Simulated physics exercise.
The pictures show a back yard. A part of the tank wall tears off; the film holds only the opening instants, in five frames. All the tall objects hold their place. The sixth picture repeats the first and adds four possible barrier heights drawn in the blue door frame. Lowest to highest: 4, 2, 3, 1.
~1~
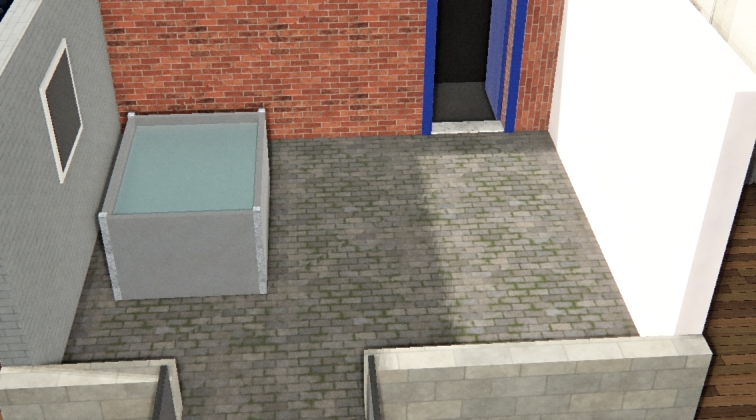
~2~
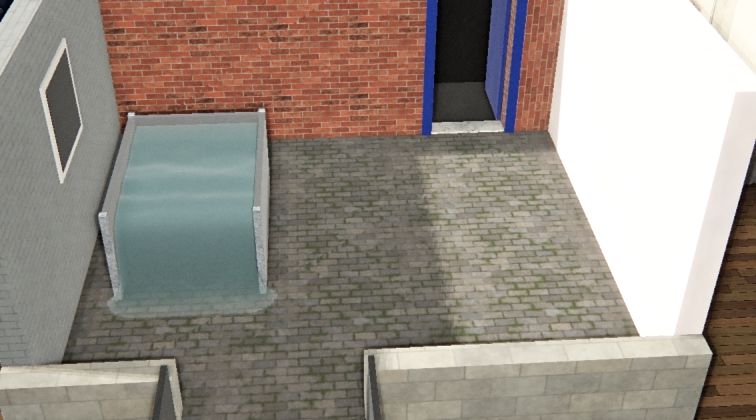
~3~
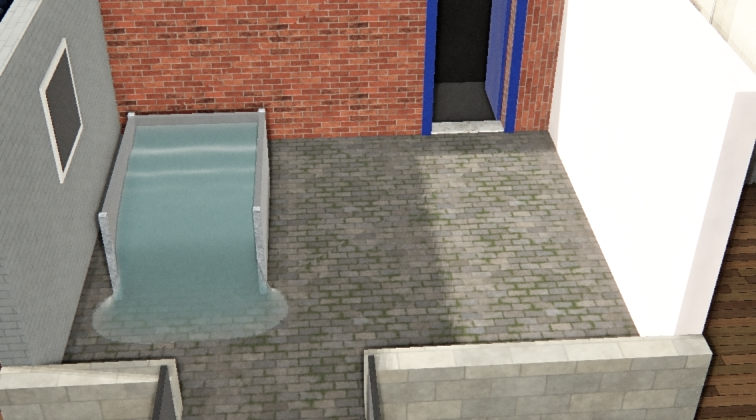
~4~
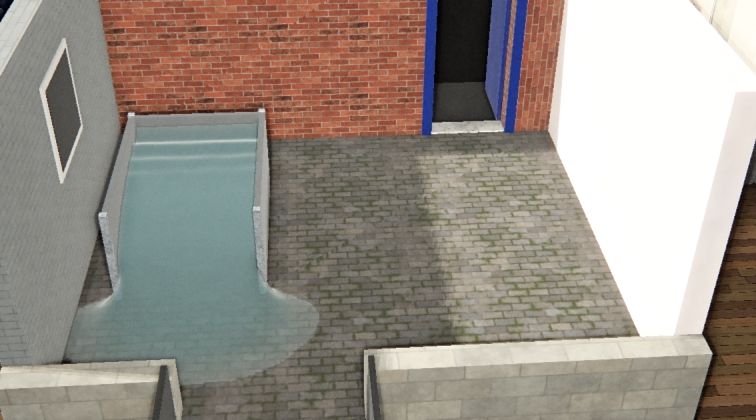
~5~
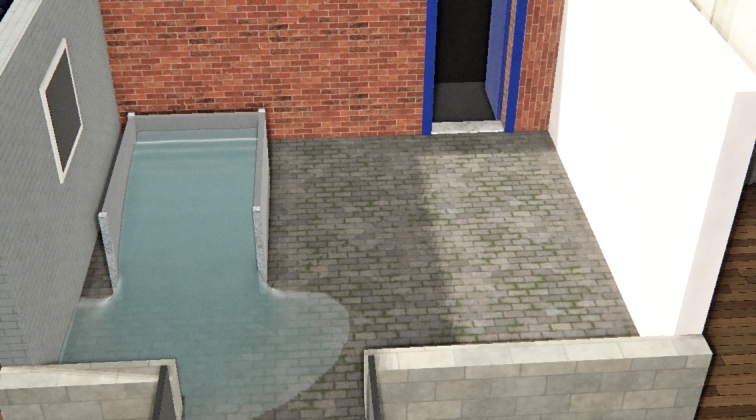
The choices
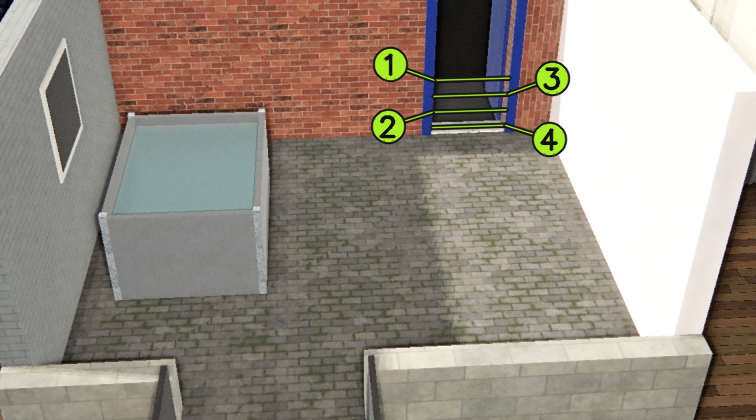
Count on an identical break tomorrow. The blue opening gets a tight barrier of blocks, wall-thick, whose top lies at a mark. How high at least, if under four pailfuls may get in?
Height 4.
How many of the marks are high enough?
All of them.
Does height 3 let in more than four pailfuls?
No, that is safe.
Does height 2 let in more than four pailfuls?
No, not at all.
On the marked copy, 1 at (472, 79); 2 at (469, 111); 3 at (470, 95); 4 at (468, 126); from the bottom up 4, 2, 3, 1.
With 1, nothing gets over.
With 2, nothing gets over.
With 3, nothing gets over.
With 4, a splash gets over, under a bucket.
